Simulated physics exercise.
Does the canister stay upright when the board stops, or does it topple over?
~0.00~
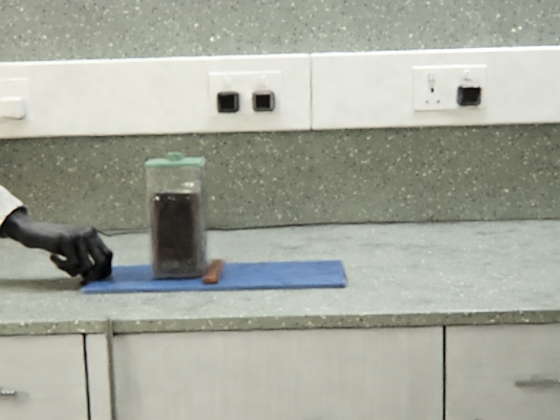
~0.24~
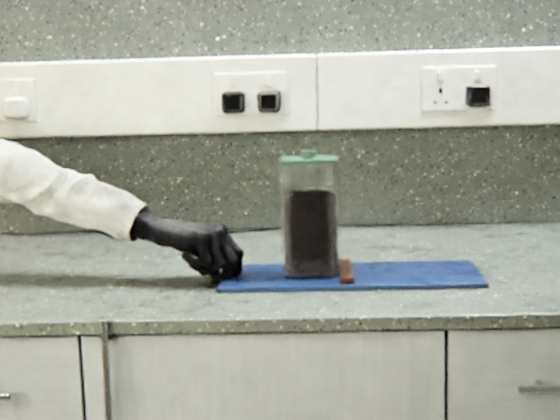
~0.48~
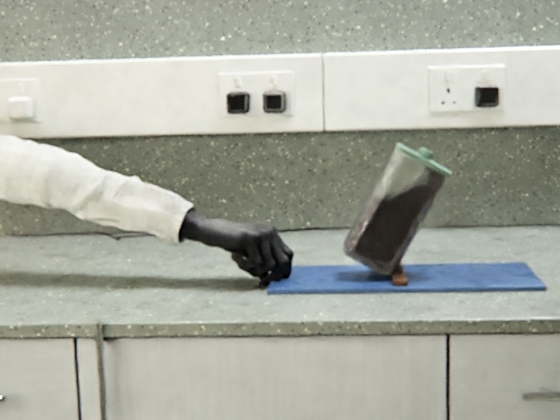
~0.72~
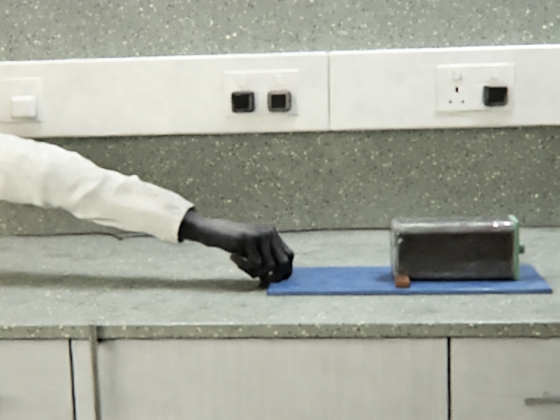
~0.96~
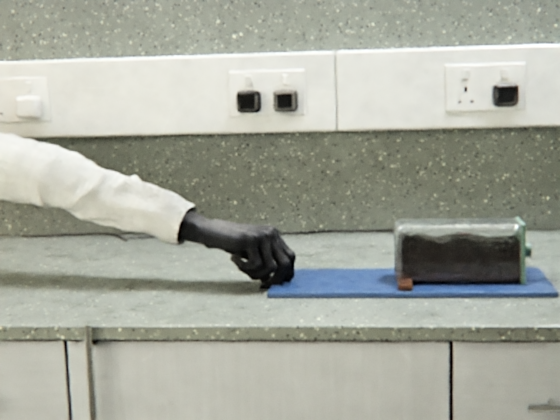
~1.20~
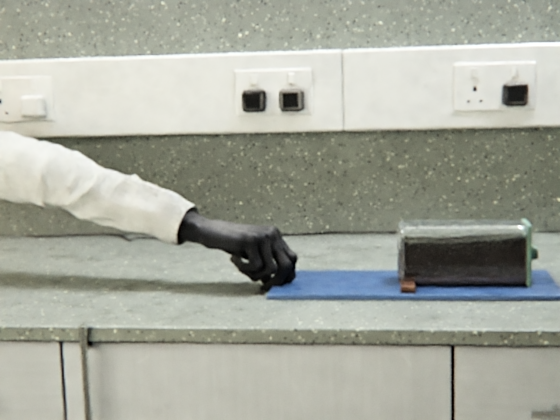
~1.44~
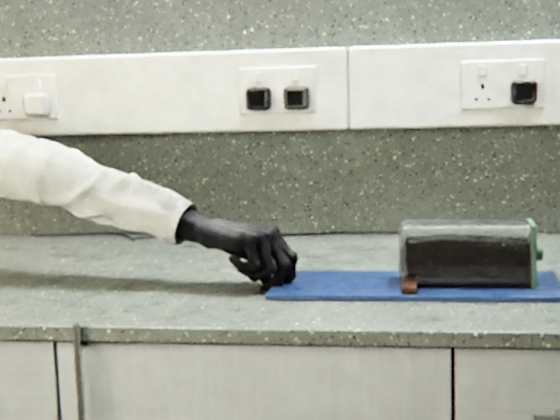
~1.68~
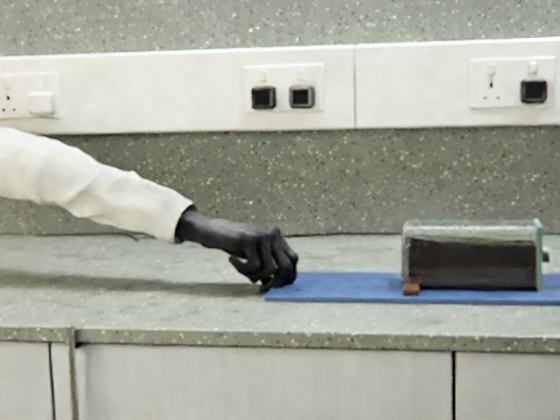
The canister topples over. It tips to the right over the small batten and ends up lying on its side on the blue board.
